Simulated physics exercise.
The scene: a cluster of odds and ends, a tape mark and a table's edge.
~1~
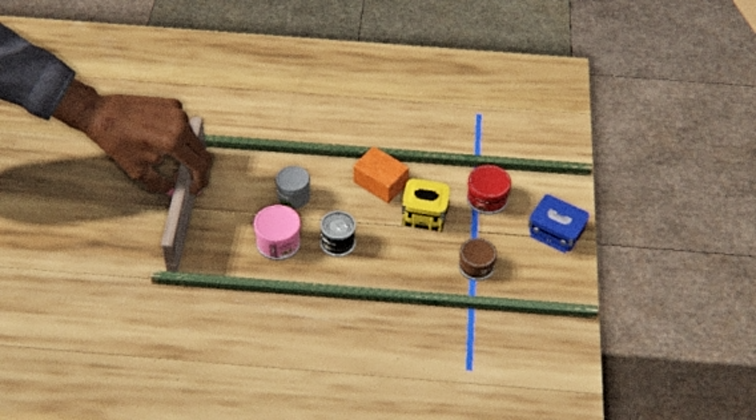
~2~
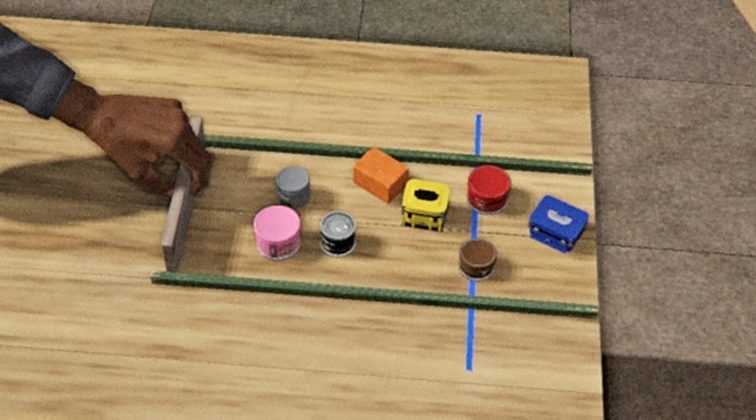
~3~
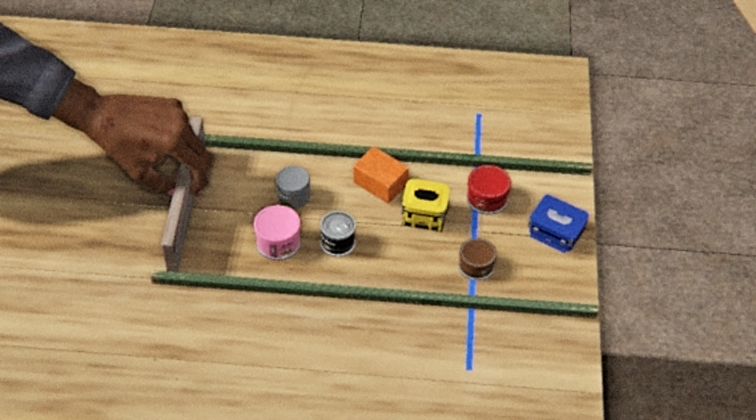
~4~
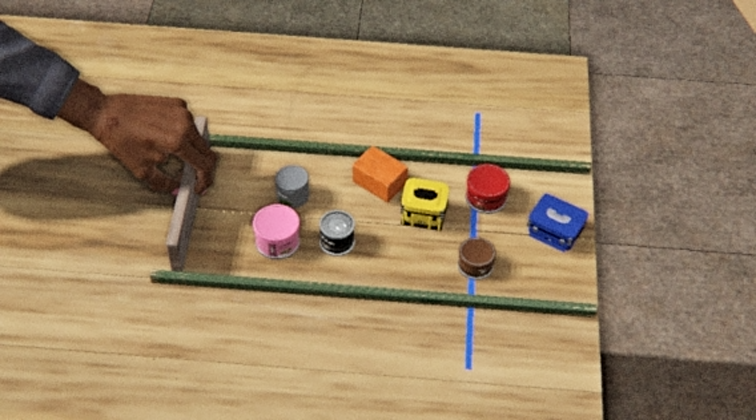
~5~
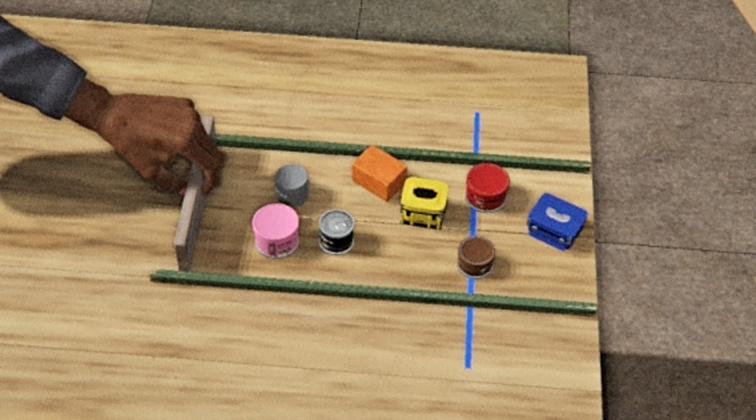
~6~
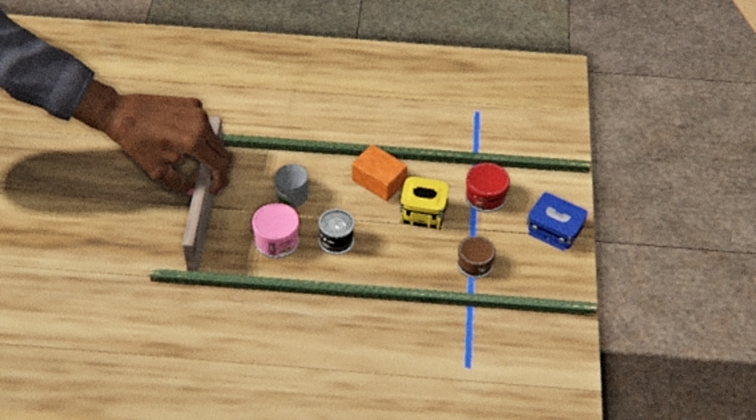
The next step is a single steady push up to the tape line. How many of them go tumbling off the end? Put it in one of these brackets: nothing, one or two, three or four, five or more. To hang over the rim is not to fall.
Bracket: Nothing.
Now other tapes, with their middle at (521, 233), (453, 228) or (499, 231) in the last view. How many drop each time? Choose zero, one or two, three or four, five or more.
Just one or two; not one; 1 or 2.
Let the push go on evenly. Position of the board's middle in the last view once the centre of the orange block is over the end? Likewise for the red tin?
When the orange block crosses, the middle is near (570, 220); when the red tin crosses, near (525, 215).
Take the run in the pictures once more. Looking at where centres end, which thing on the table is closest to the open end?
That's the blue case.
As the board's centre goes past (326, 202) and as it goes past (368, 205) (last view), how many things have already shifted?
That gives 3 for the first and 5 for the second.
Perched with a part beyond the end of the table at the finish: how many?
Overhanging: 1.
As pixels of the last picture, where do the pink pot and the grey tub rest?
They end up close to (495, 253) and (490, 208).
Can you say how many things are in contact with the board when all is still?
Contact count: 3.
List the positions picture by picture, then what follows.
In the first frame, blue case (558, 224); red tin (488, 190); brown pot (477, 260); board (185, 194); tape (475, 231).
In the second frame, red tin (488, 190); board (185, 194).
In the third frame, brown pot (477, 259); orange block (381, 175).
In the fourth frame, blue case (557, 224); grey tub (292, 187).
In the fifth frame, red tin (487, 188); black tin (337, 232).
In the sixth frame, blue case (556, 222); red tin (487, 188); brown pot (476, 257); board (205, 193); tape (473, 229).
Soon after, none off yet; blue case at rest near (556, 222); red tin at rest near (487, 188); brown pot at rest near (476, 257).
At rest, the number that fall off is zero.
